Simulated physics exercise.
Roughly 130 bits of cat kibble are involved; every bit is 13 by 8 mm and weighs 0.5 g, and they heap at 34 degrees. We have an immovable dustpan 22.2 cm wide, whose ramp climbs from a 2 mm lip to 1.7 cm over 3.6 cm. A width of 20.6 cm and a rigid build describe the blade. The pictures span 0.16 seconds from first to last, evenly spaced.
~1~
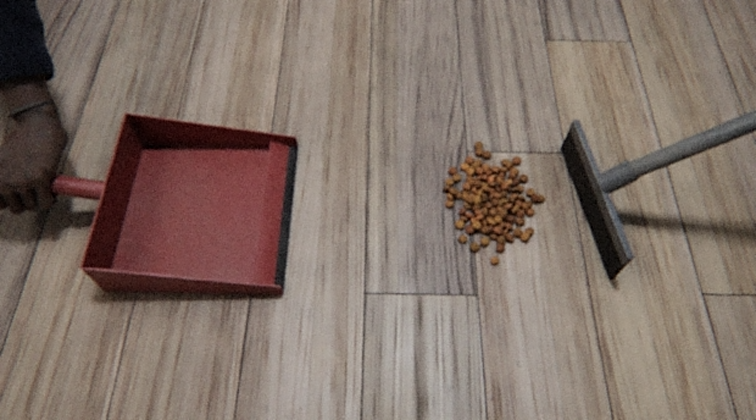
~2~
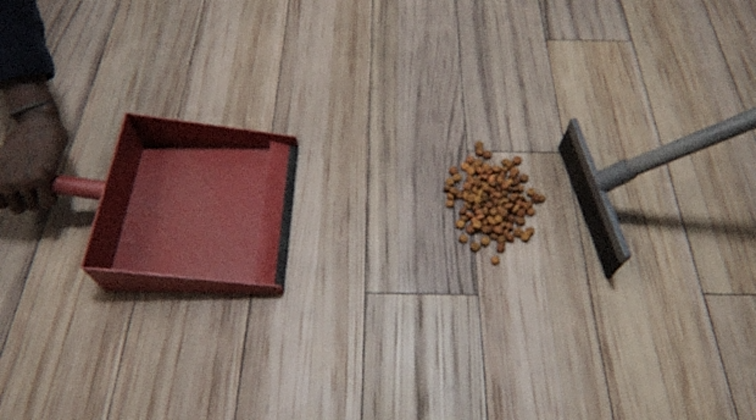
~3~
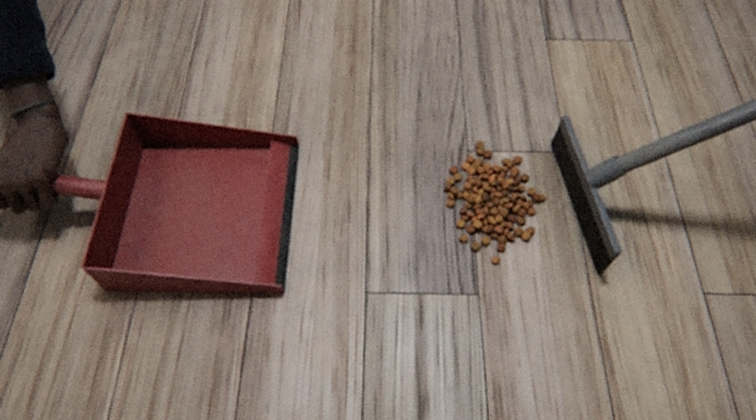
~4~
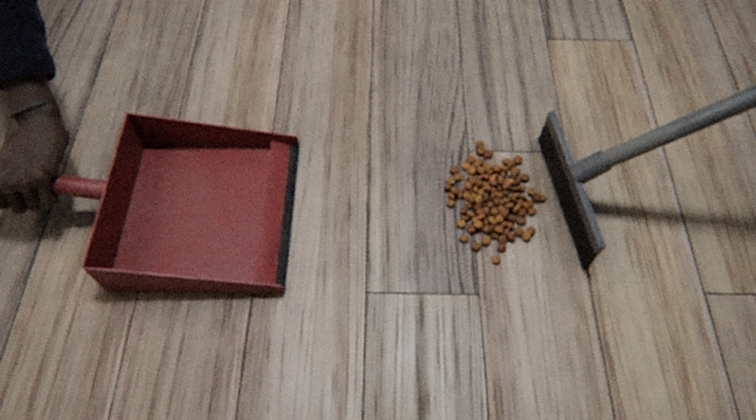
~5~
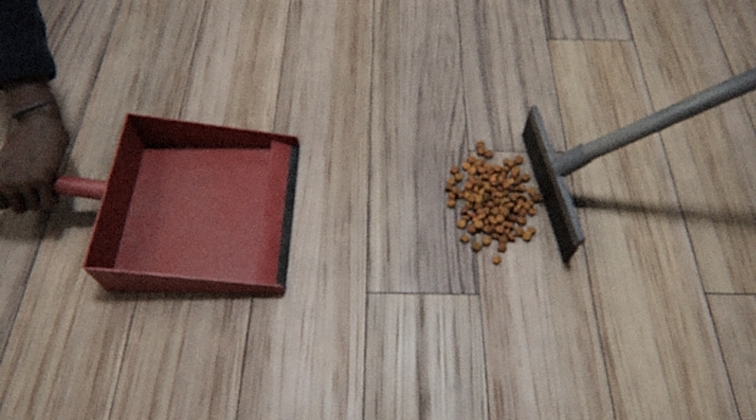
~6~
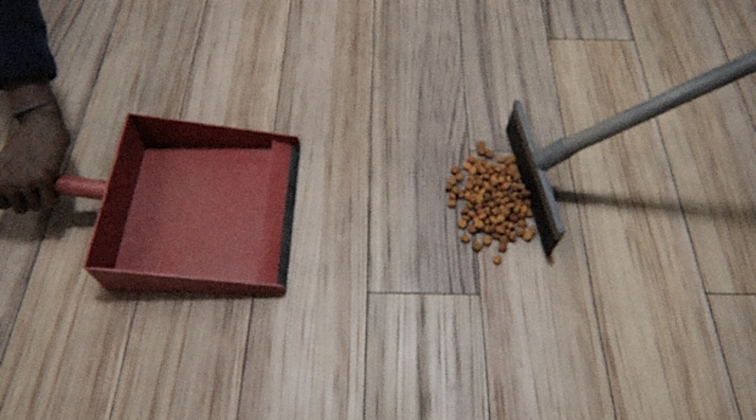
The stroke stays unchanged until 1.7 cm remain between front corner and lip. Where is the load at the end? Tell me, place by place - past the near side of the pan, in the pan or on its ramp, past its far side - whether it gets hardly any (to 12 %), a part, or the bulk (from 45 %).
Past the pan's near side gets hardly any. In the pan or on its ramp gets hardly any. Past the pan's far side gets a part.
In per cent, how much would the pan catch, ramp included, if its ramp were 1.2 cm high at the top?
In that case roughly 0 percent.
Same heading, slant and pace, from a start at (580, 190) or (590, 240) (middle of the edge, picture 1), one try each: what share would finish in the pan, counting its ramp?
Estimates: 0 percent and 5 percent.
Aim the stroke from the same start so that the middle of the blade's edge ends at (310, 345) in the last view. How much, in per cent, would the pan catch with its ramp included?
Close to 5 in a hundred.
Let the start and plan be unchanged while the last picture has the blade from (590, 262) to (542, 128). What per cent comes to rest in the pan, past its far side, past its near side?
Pan 25 % / far 5 % / near 0 %.
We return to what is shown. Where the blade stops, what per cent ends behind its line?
Roughly 35 per cent.
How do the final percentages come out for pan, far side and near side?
Near side 0 %, pan 0 %, far side 30 %.
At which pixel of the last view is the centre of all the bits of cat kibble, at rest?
In the last view, approximately (314, 175).
Then, 0.19 s after the last picture, middle of the blade 17 cm from the lip; 0 % over the lip, far side 10 %, near side 0 %.
Then, 0.32 s after the last picture, middle of the blade 8 cm from the lip; 0 % over the lip, far side 25 %, near side 0 %.
Then, 0.58 s after the last picture, middle of the blade 3 cm from the lip; 0 % over the lip, far side 30 %, near side 0 %.
In the end, near side 0 %, pan 0 %, far side 30 %, in front of the lip or behind the blade 70 %.
